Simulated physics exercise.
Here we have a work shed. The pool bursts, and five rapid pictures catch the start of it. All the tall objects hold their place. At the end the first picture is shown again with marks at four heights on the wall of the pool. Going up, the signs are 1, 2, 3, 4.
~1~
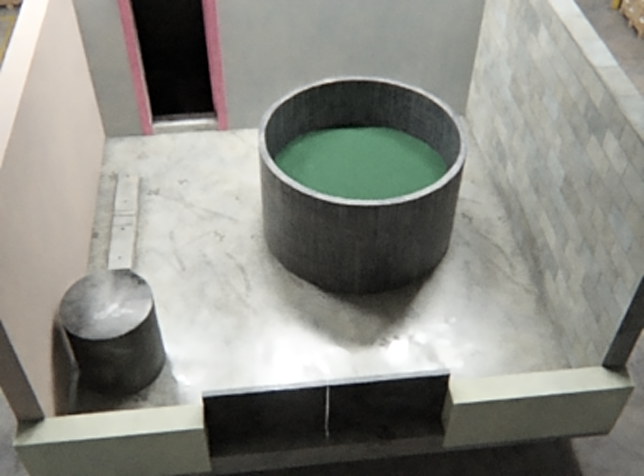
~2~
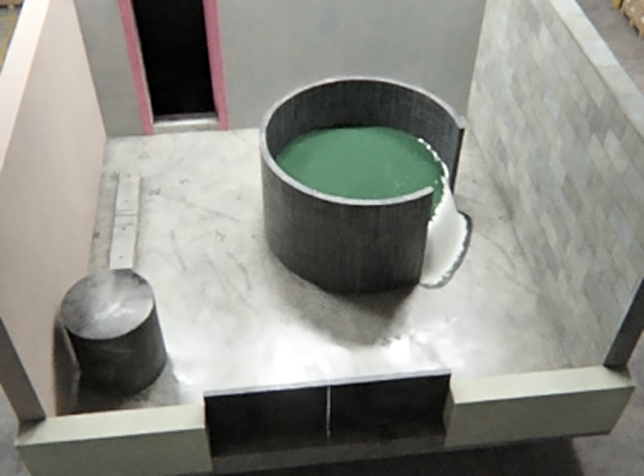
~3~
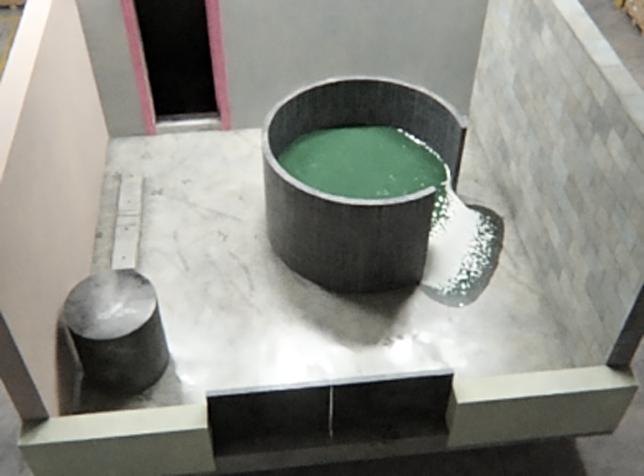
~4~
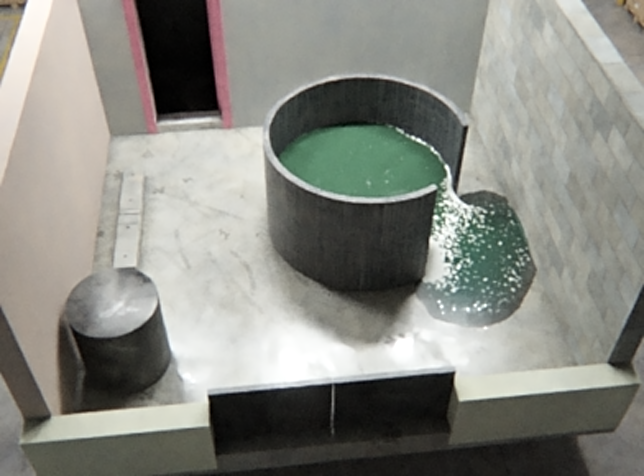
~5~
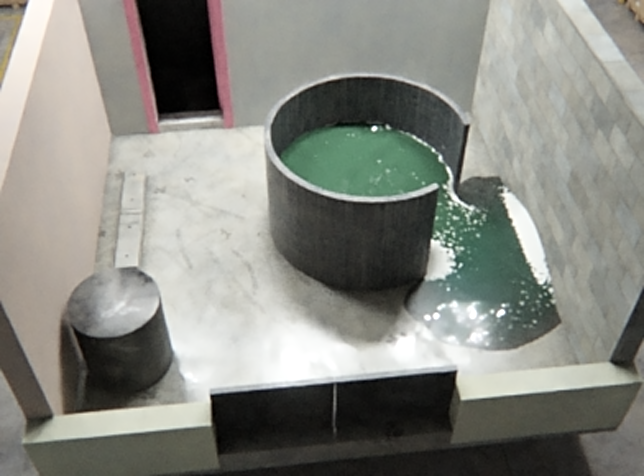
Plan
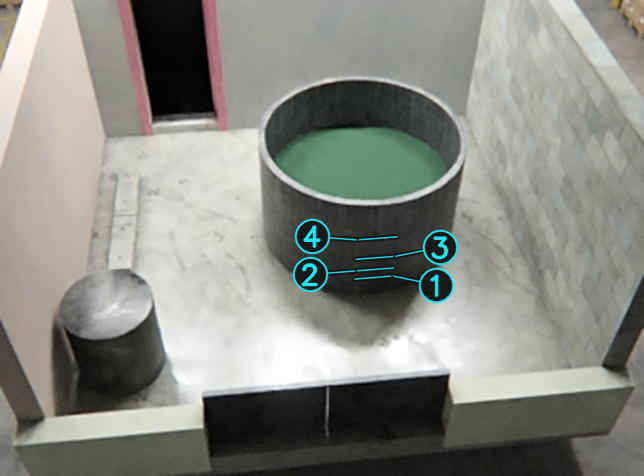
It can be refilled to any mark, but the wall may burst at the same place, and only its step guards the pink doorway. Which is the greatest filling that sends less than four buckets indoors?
Mark 3 just does it.
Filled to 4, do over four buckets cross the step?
Yes, that goes wrong.
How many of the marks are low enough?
Three of them.
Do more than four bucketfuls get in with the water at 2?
No.
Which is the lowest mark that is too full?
The answer is 4.
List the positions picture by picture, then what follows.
Water in the pool at rest, its middle at (360, 179); foot of the pink doorway at (186, 132); shut gate at (327, 389), in the first frame.
Front seen at (454, 213), 2 % of the ground wet, in the second frame.
Front seen at (493, 217), 5 % of the ground wet, in the third frame.
Front seen at (485, 320), 9 % of the ground wet, in the fourth frame.
Front seen at (508, 330), 13 % of the ground wet, in the fifth frame.
On the marked copy, 1 at (373, 277); 2 at (374, 269); 3 at (375, 257); 4 at (377, 238); from the bottom up 1, 2, 3, 4.
If 1 is chosen, nothing gets over.
If 2 is chosen, nothing gets over.
If 3 is chosen, a bucket or two gets in.
If 4 is chosen, about 12 bucketfuls get in.
